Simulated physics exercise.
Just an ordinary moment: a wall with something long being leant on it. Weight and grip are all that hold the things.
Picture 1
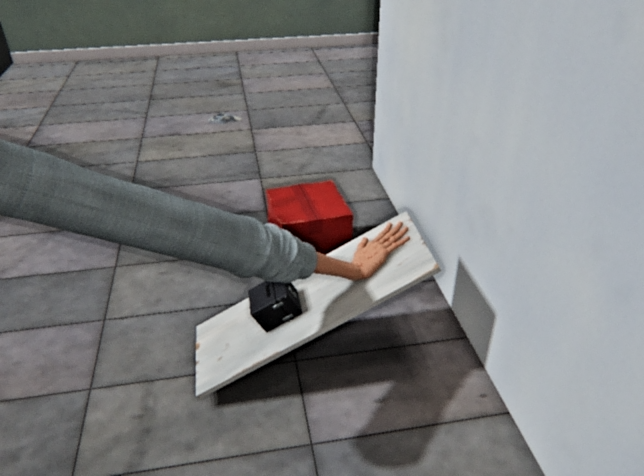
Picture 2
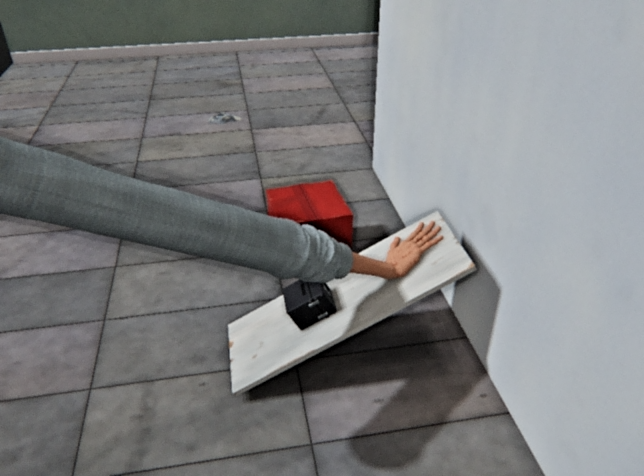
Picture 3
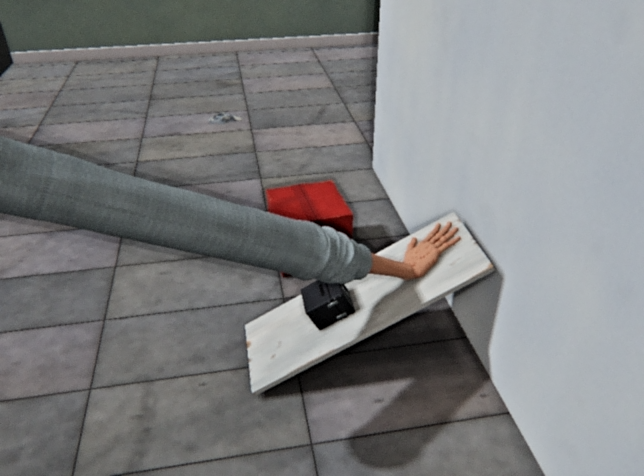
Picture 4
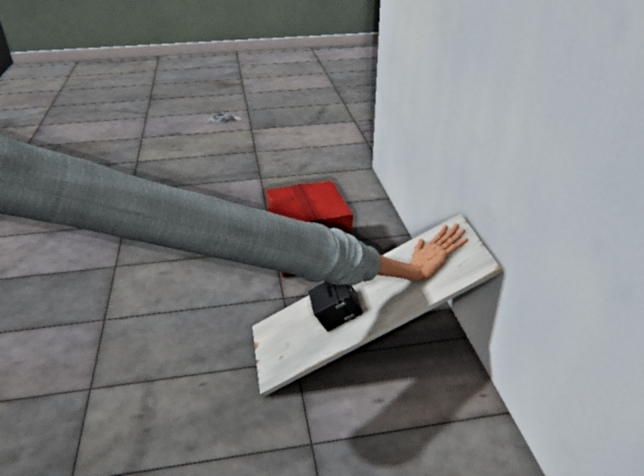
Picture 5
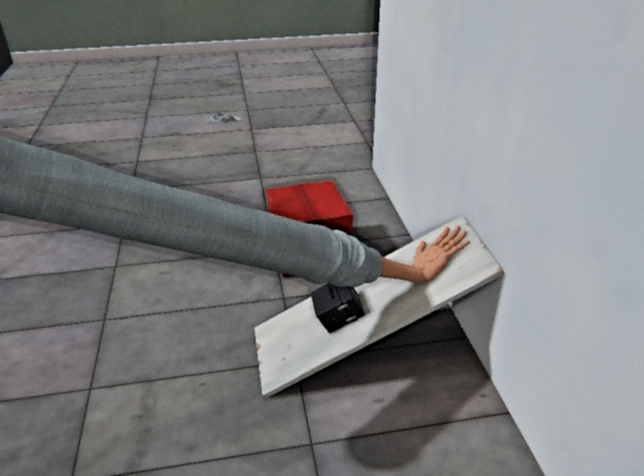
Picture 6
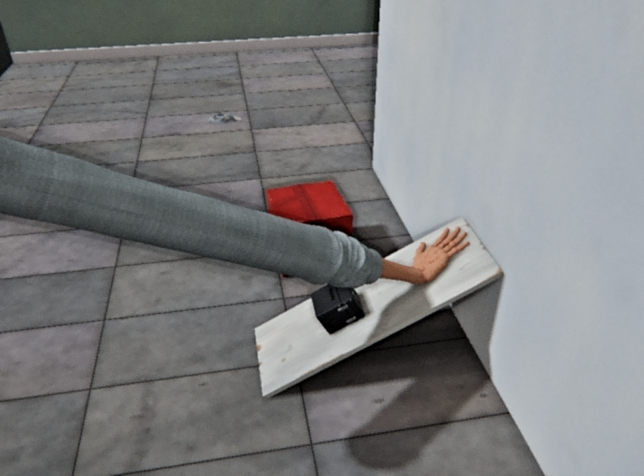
On a grey tiled floor, a hand slides a tilted white board with a black box rightward to a pale wall, then stays on it.
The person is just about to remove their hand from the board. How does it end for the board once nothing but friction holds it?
The board skids out.
Then, 0.40 s on from there, white board leaning 17° more than when let go near (355, 332).
Then, 0.50 s on from there, white board leaning 28° more than when let go near (350, 348).
In the end, moved from the start, white board; red box unmoved. At the end, from the last picture's camera, white board near (350, 349). The board slides down.
